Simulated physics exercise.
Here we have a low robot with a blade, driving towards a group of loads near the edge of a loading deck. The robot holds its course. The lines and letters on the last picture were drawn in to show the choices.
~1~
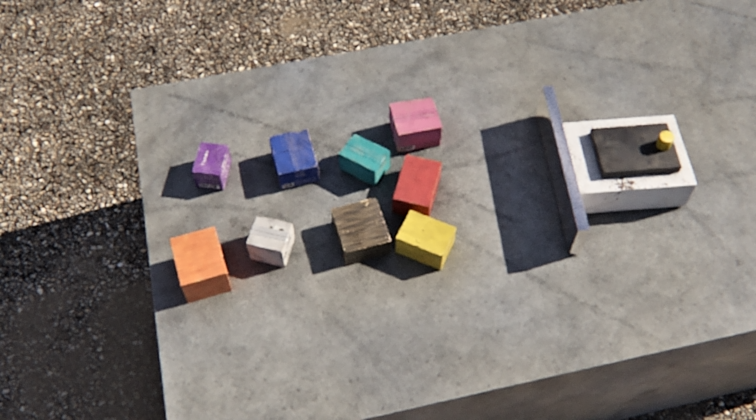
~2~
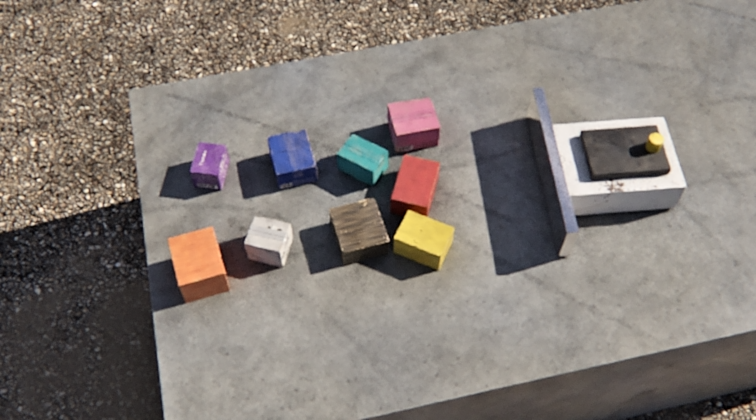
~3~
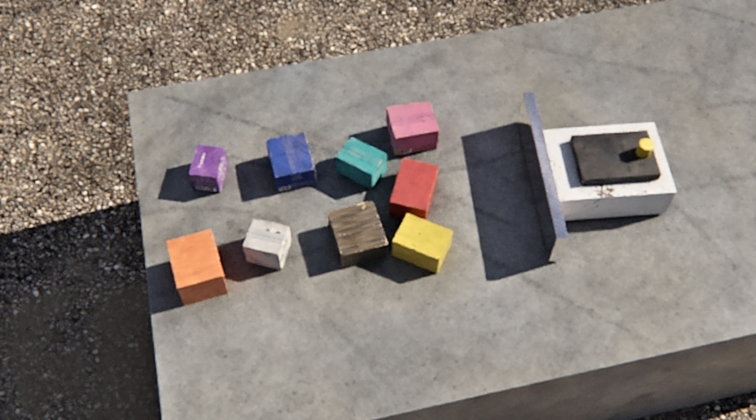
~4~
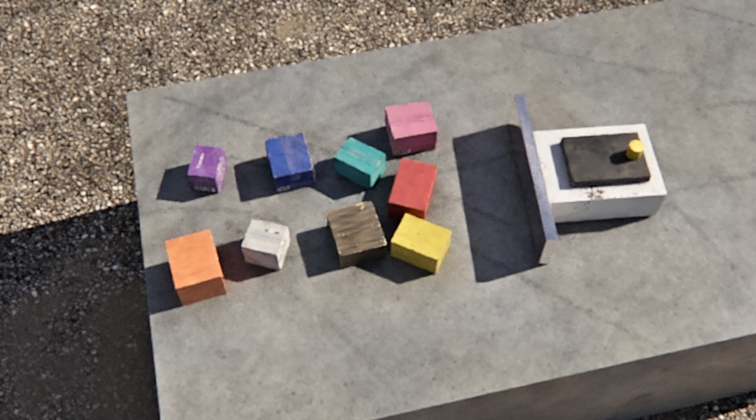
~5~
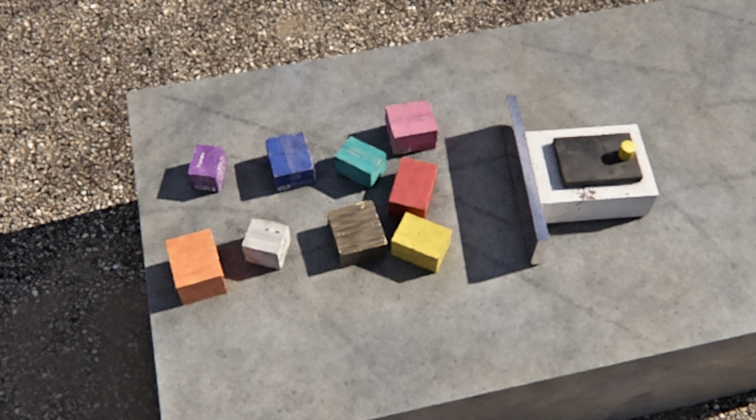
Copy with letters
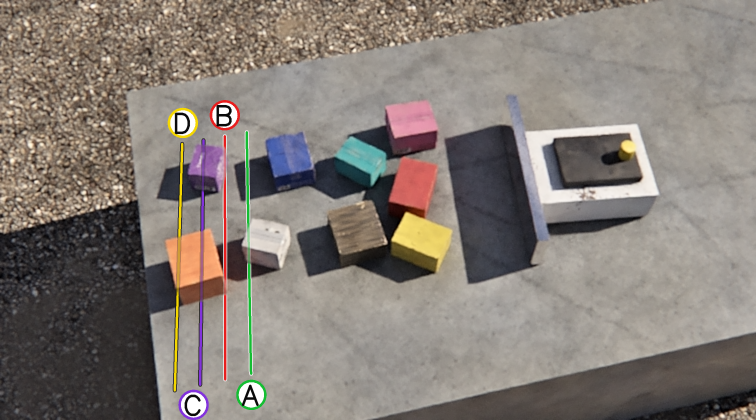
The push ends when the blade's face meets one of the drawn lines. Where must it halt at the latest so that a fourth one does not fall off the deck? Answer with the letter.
Up to line B.
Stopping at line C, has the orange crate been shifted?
By then, yes.
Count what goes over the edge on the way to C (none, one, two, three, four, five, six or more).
By then, four.
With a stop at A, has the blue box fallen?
No.
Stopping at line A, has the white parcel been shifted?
Yes.
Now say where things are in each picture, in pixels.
The first frame shows turquoise box (364, 160); yellow crate (425, 240); pink box (415, 124).
The second frame shows robot (619, 151); black crate (359, 232).
The third frame shows robot (609, 157); white parcel (268, 244).
The fourth frame shows robot (599, 158); blue box (290, 162).
The fifth frame shows robot (591, 159); turquoise box (360, 163); yellow crate (421, 242); pink box (411, 127).
On the marked copy, A at (249, 243); B at (225, 248); C at (202, 252); D at (179, 257).
With B. Early on, robot (487, 179); pink box (384, 126); yellow crate (392, 255).
Further on, robot (378, 200); orange crate (178, 272); white parcel (200, 234).
At the end, robot (292, 217); orange crate over the edge; white parcel over the edge; two fallen.
As for the rest, A is within the limit but short; C drops four; D drops five.
